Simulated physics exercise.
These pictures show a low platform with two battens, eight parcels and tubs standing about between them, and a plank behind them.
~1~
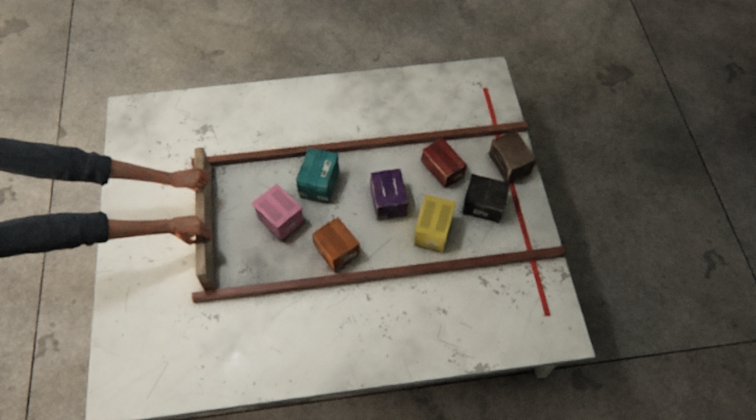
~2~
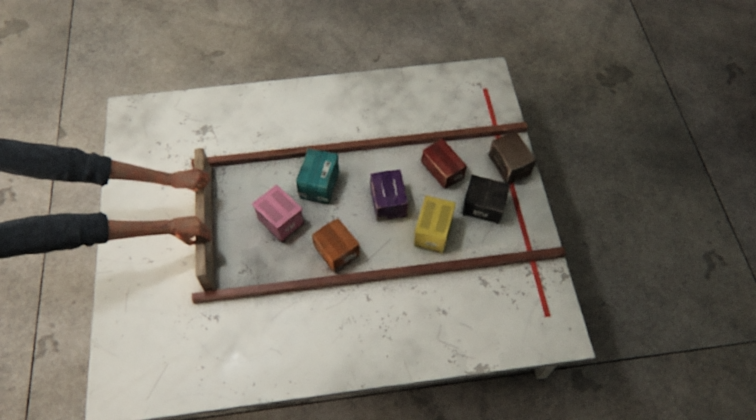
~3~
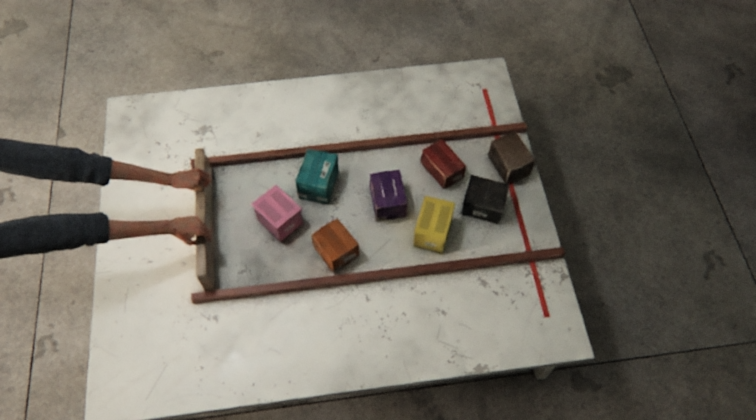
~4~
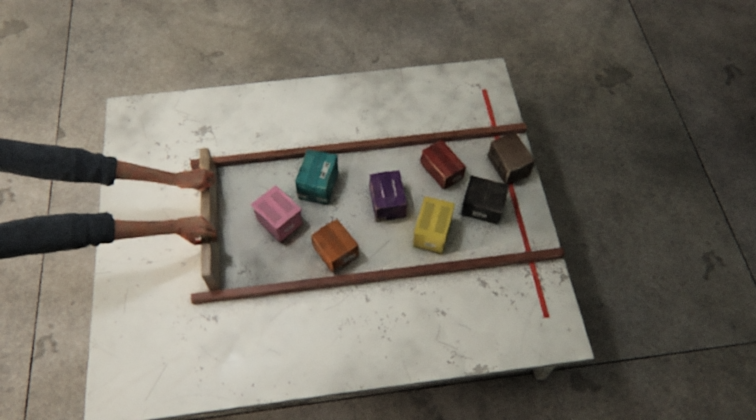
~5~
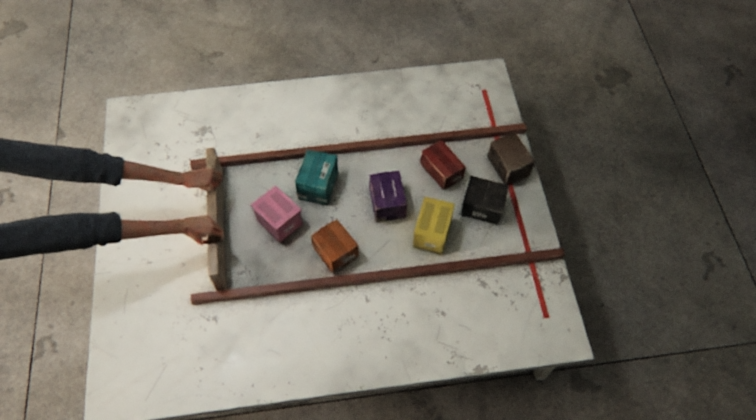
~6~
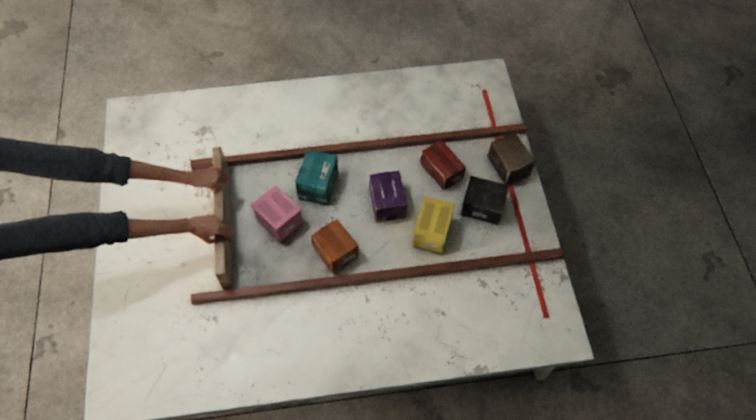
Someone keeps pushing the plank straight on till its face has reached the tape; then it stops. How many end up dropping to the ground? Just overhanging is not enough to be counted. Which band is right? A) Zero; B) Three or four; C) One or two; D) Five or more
Option D: Five or more.
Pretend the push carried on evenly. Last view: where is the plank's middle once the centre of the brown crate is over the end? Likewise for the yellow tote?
First near (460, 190), second near (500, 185).
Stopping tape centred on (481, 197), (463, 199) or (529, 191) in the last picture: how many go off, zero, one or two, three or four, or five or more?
First one or two, then either one or two, then 5 or more.
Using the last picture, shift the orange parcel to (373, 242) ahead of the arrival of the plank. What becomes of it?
From that spot it never drops.
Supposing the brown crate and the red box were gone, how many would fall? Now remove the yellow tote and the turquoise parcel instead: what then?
Try one: 3; try two: 3.
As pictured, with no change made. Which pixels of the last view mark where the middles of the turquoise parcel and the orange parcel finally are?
Middles: Around (522, 150) and around (543, 231).
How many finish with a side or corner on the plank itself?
Tally at the end: 3.
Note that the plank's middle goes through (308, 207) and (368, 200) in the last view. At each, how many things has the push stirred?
The count reaches 3 first and 5 second.
Soon after, none off yet; brown crate at rest near (511, 159); black tote at rest near (485, 201); red box at rest near (443, 165).
After that, none off yet; brown crate at rest near (511, 159); black tote at rest near (485, 201); red box displaced a little near (449, 162).
And then, none off yet; brown crate displaced about its own width near (535, 157); black tote displaced about its own width near (543, 191); red box displaced well along near (499, 143).
In the end, the number that fall off is five or more; gone, purple parcel, yellow tote, red box, black tote and brown crate.
